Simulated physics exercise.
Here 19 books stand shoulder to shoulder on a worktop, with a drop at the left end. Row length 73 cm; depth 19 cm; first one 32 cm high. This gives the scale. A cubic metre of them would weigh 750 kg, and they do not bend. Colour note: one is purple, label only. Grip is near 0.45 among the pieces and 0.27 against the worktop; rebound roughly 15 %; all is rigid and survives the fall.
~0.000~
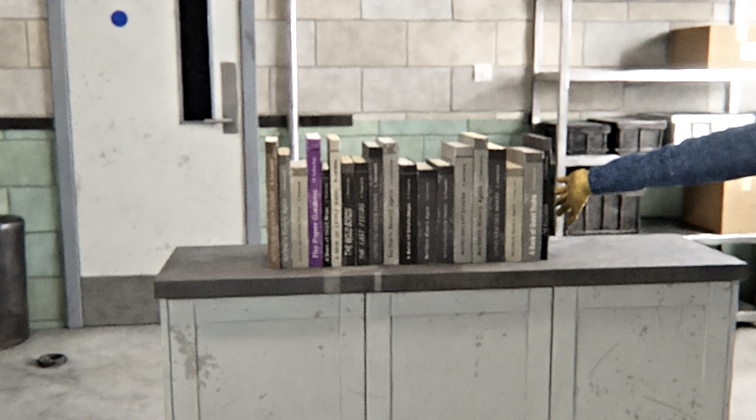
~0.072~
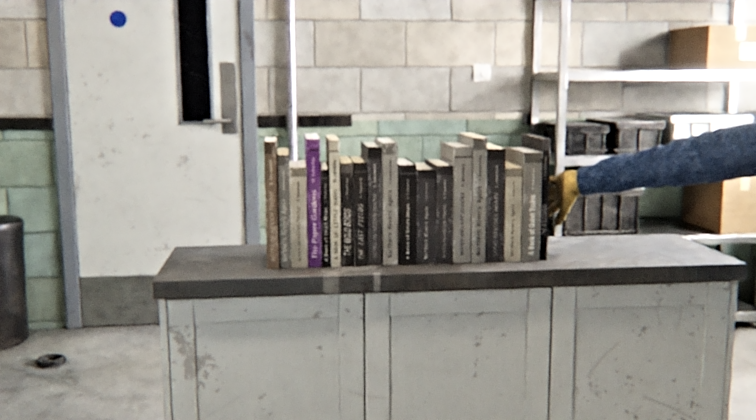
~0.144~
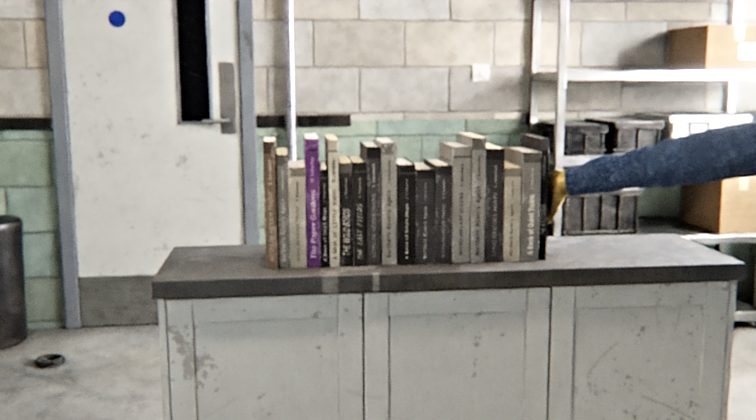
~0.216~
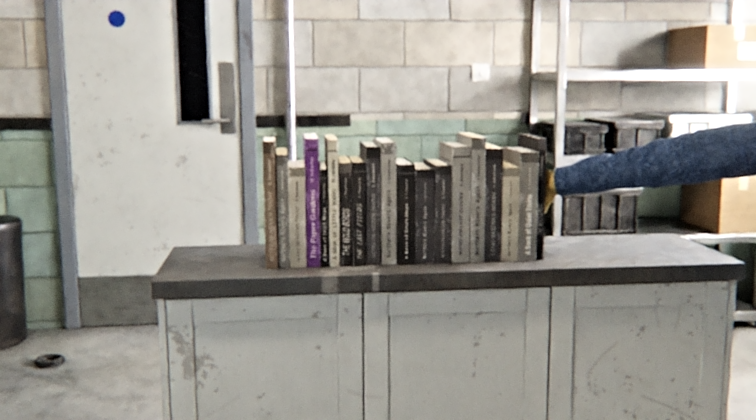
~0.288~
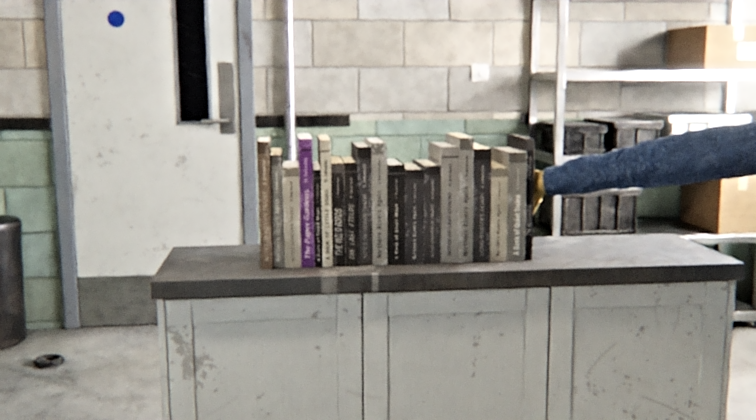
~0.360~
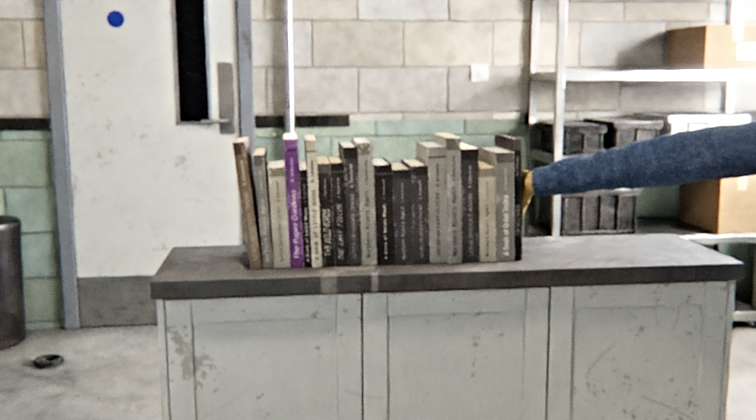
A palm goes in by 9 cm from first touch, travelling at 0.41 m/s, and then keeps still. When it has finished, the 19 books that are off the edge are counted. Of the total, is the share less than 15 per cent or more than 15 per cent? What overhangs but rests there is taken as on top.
The share is less than 15 per cent.
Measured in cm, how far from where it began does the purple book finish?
About: Purple 20.
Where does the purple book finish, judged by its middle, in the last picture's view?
In the last picture it sits at roughly (226, 217).
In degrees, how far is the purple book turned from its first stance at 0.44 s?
Tilt from start: Approx. 5 degrees.
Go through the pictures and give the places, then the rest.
In the first picture (we follow the side turned to the camera), hand (580, 188) 8 cm from the first; purple book (315, 204); no piece has moved.
In the second picture, hand (568, 189) 52 mm from the first; purple book (314, 204).
In the third picture, hand (557, 189) 23 mm from the first; purple book (313, 204).
In the fourth picture, hand (546, 189) 7 mm in; purple book (313, 204).
In the fifth picture, hand (535, 189) 36 mm in; purple book (307, 204); 11 stirred so far.
In the sixth picture, hand (524, 190) 7 cm in; purple book (294, 204) displaced 45 mm; steepest lean 6°, the book at (247, 206); 19 stirred so far.
Around 0.44 s, none of the 19 books off the edge, 19 disturbed; purple book tipped 4°.
Around 0.66 s, none of the 19 books off the edge, 19 disturbed; purple book tipped 24°.
Finally (1.3 s), none of the 19 books off the edge, 19 disturbed; purple book tipped 51°. That is 0 per cent. Seen by the last camera, middles, purple book near (226, 217).
